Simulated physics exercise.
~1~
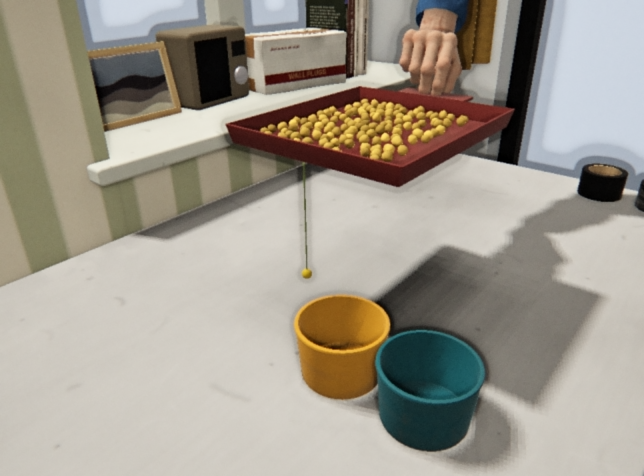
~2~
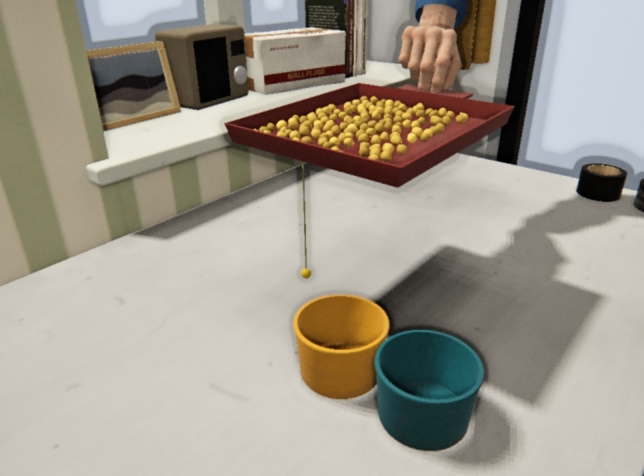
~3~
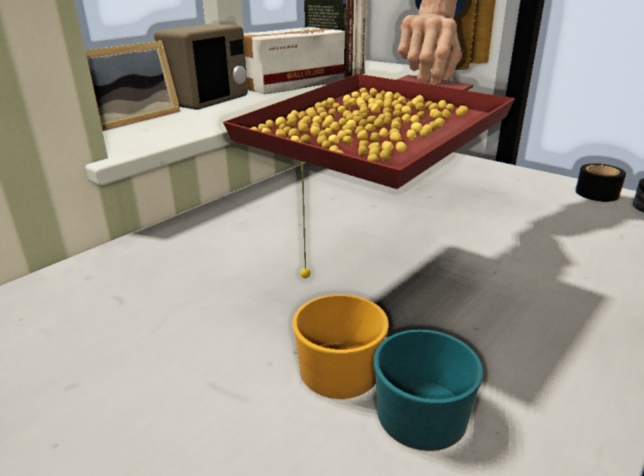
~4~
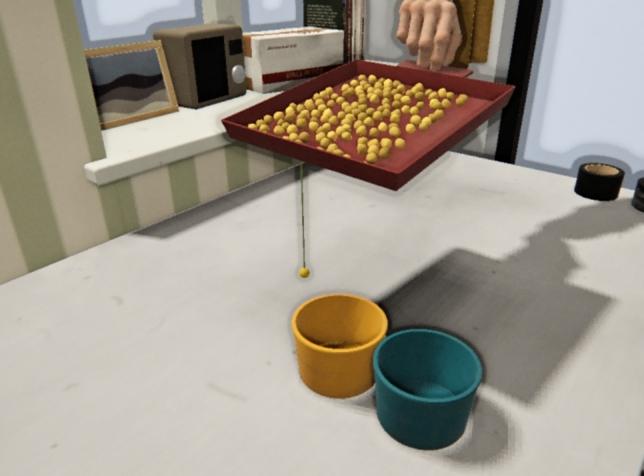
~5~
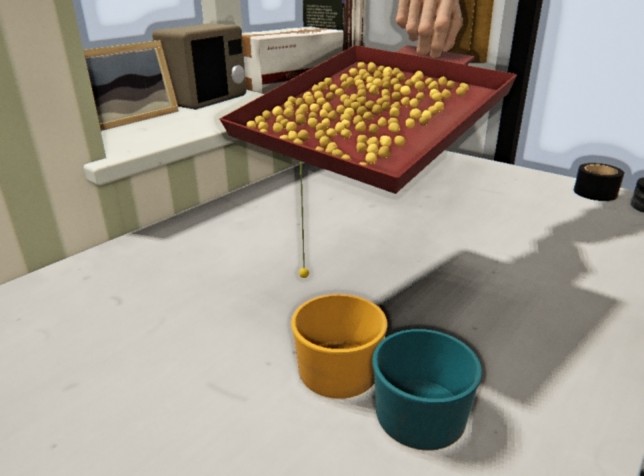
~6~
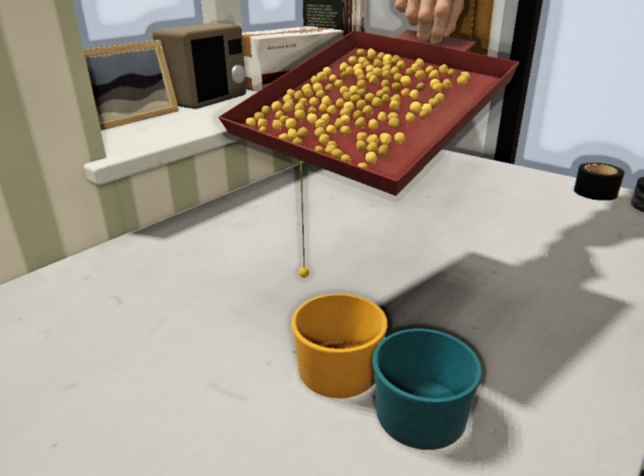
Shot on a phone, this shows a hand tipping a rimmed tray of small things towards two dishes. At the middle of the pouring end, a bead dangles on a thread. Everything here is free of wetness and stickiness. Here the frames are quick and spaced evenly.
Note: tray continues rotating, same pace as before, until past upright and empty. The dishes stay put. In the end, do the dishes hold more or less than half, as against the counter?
The caught share tops half.
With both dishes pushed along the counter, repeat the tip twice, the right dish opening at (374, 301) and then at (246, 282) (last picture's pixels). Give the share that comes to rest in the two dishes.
10, then 0 %.
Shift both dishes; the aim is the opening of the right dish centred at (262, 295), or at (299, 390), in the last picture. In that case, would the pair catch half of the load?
At place one the minor share; at place two the minor share.
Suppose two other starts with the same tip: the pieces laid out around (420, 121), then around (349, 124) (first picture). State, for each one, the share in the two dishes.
Roughly 70 % and then 40 %.
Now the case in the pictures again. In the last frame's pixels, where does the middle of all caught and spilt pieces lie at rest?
Centre at rest, last view: Approx. (335, 368).
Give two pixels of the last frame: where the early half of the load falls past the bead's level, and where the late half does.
(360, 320) first, (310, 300) later.
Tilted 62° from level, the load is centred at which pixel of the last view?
Mark it at roughly (339, 132) in the final frame.
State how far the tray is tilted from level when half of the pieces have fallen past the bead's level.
110° or so.
Shortly afterwards, tray tipped steeply; all but a few on the tray; only a few in the air.
Next, tray tipped past a quarter turn; near two thirds on the tray; only a few in the right dish; a little in the left dish; near a quarter in the air.
Some moments later, tray tipped past a quarter turn; a little in the right dish; near half in the left dish; near a third outside both.
In the end, tray tipped past a quarter turn; a little in the right dish; near half in the left dish; near a third outside both.
